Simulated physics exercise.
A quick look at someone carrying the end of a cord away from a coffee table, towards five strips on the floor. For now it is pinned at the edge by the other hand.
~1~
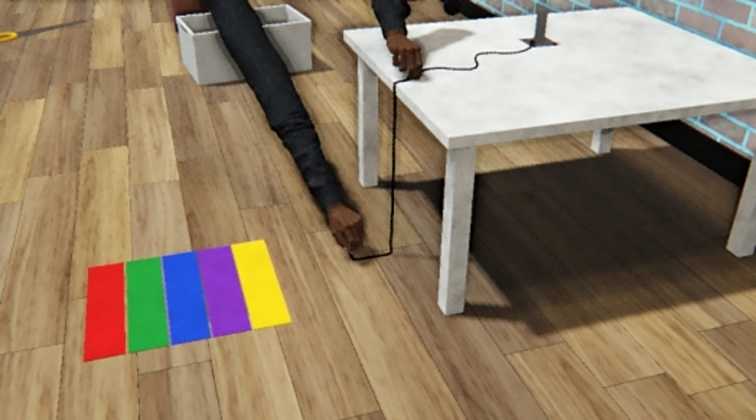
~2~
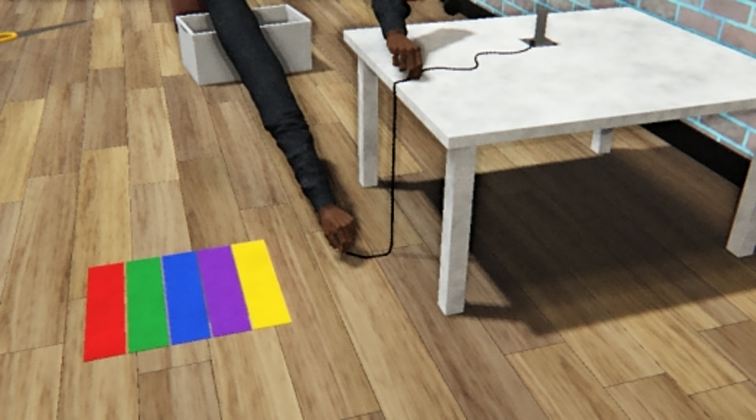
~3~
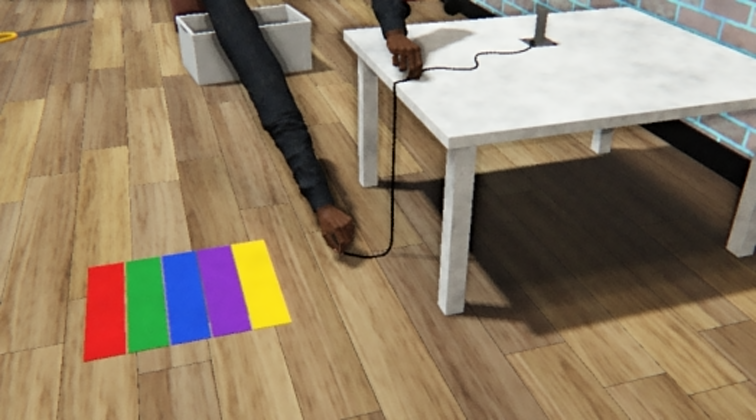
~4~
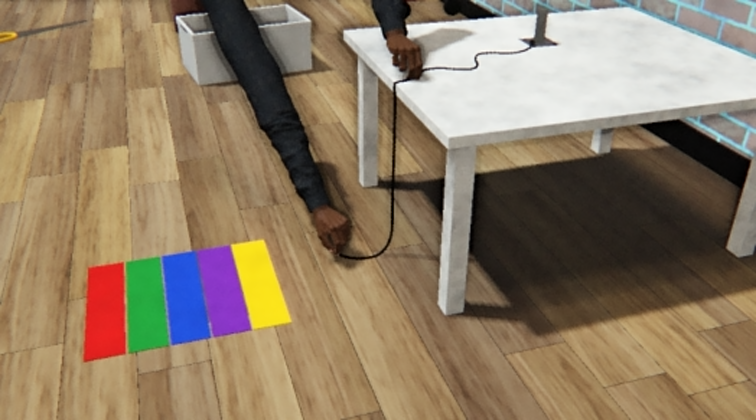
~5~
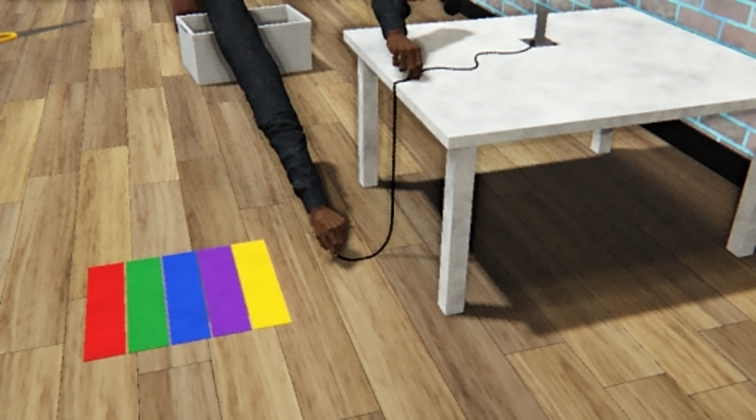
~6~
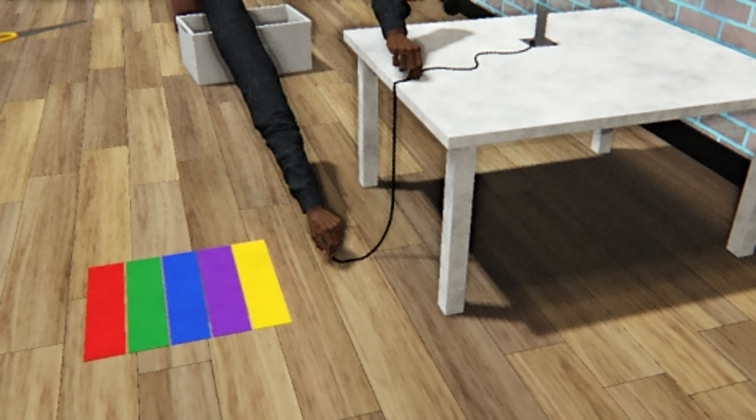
A hand slowly draws a black cord's end slightly left, while another pins it at the table edge.
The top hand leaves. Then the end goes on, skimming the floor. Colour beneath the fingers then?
Blue.
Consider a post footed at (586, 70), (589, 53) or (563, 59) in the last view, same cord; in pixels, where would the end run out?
Going through them in sequence: (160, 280), (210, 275) and finally (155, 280).
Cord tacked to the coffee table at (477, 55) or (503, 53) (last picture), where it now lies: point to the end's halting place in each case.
First try at (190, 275), second at (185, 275).
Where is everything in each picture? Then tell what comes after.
End (349, 250); yellow (268, 309); purple (229, 316); blue (189, 323); green (147, 331); red (105, 339), in the first frame.
End (341, 251); cord through (523, 51) (476, 61) (427, 70) (395, 109) (393, 178) (392, 242), in the second frame.
End (339, 251), in the third frame.
End (335, 252); cord through (523, 51) (476, 61) (427, 70) (395, 108) (393, 178) (389, 241), in the fourth frame.
End (332, 252), in the fifth frame.
End (328, 253); cord through (523, 51) (476, 61) (427, 70) (395, 109) (394, 178) (381, 241), in the sixth frame.
A little later, end near (243, 267); over yellow.
Next, end near (200, 274); over blue.
When it is tight, end near (175, 279); over blue. It halts on the blue strip.
